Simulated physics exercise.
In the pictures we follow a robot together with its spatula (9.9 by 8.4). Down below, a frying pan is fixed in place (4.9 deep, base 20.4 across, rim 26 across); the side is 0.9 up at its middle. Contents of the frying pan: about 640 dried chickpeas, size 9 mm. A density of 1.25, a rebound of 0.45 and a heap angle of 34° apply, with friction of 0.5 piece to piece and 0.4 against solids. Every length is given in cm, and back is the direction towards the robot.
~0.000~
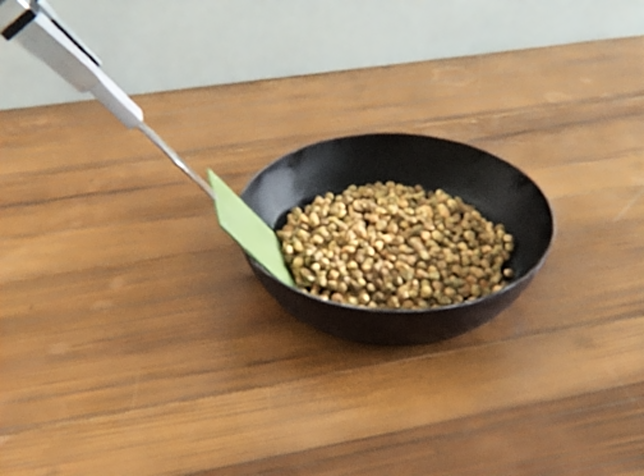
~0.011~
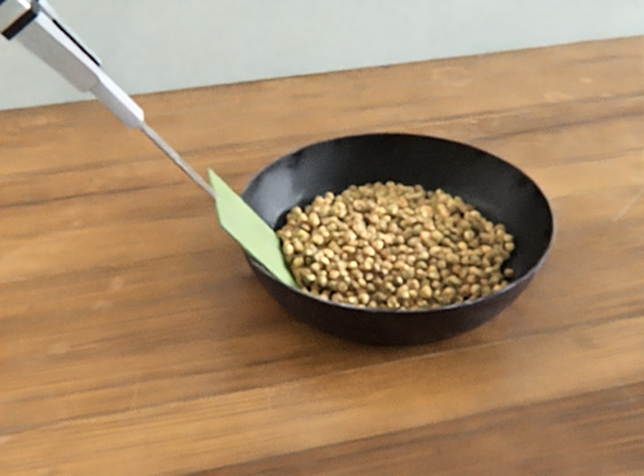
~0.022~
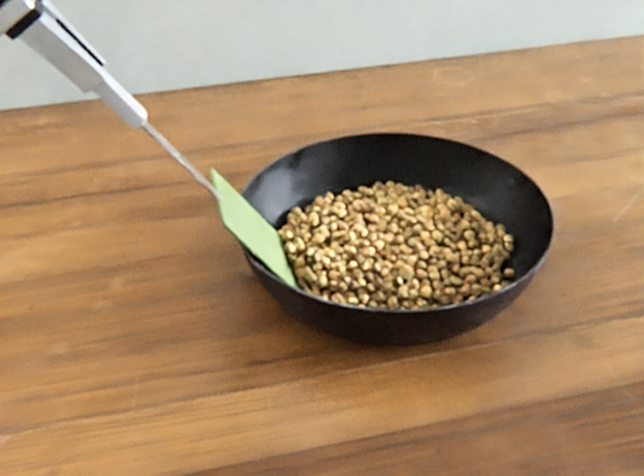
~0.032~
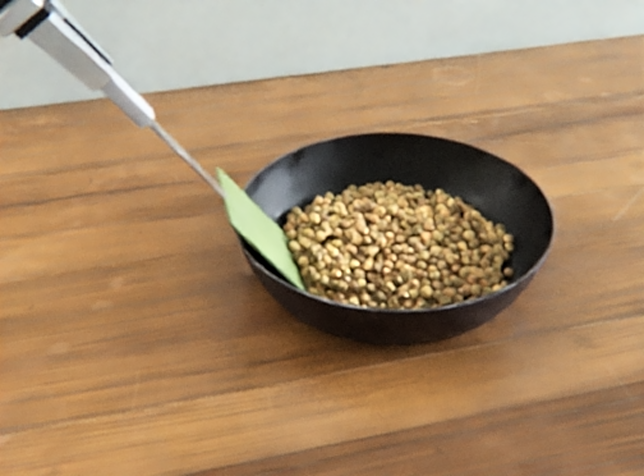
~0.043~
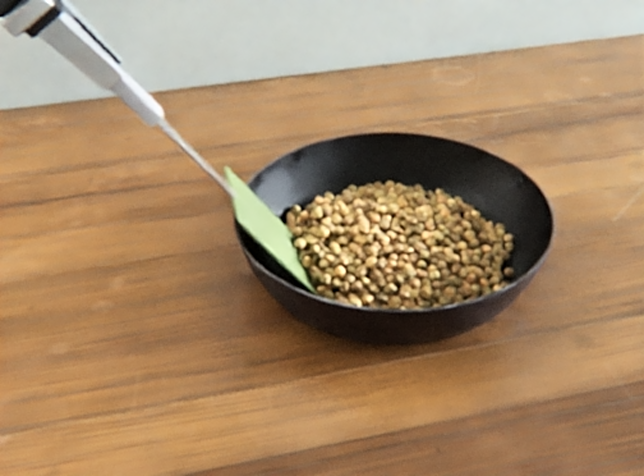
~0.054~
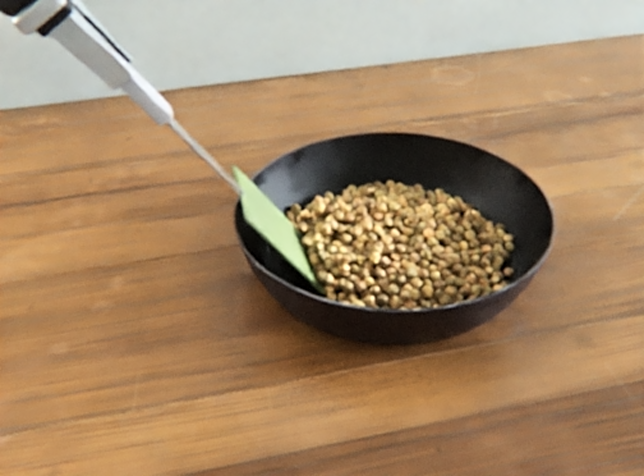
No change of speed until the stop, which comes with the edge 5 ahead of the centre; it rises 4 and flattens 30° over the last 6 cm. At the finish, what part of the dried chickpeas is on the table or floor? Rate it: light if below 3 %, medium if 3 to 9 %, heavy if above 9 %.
Rating: Light.
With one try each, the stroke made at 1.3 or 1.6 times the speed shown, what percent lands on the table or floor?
Estimates in order: 0 per cent, 0 per cent.
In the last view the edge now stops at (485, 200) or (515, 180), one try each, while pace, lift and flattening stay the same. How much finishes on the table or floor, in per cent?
Try 1: Approx. 0 %; try 2: Approx. 10 %.
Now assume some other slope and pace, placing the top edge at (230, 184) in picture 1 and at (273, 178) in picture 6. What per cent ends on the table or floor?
Near 0 in a hundred.
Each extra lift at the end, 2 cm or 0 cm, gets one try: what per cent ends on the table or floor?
I'd put it near 0 in a hundred, then near 0 in a hundred.
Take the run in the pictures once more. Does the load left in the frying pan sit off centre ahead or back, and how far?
I'd say close to 4.0 cm toward the front.
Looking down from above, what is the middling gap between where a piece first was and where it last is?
Distance: Around 3 cm.
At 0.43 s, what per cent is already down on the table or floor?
Close to 0 per cent of the load.
After 0.12 s, sloping 56°, highest piece 3 above the table; 641 in the frying pan.
After 0.19 s, sloping 43°, highest piece 4 above the table; 641 in the frying pan.
After 0.43 s, sloping 26°, highest piece 3 above the table; 641 in the frying pan.
After 1.48 s, sloping 26°, highest piece 3 above the table; 641 in the frying pan.
In the end, 641 in the frying pan. That is 0 % on the table or floor.
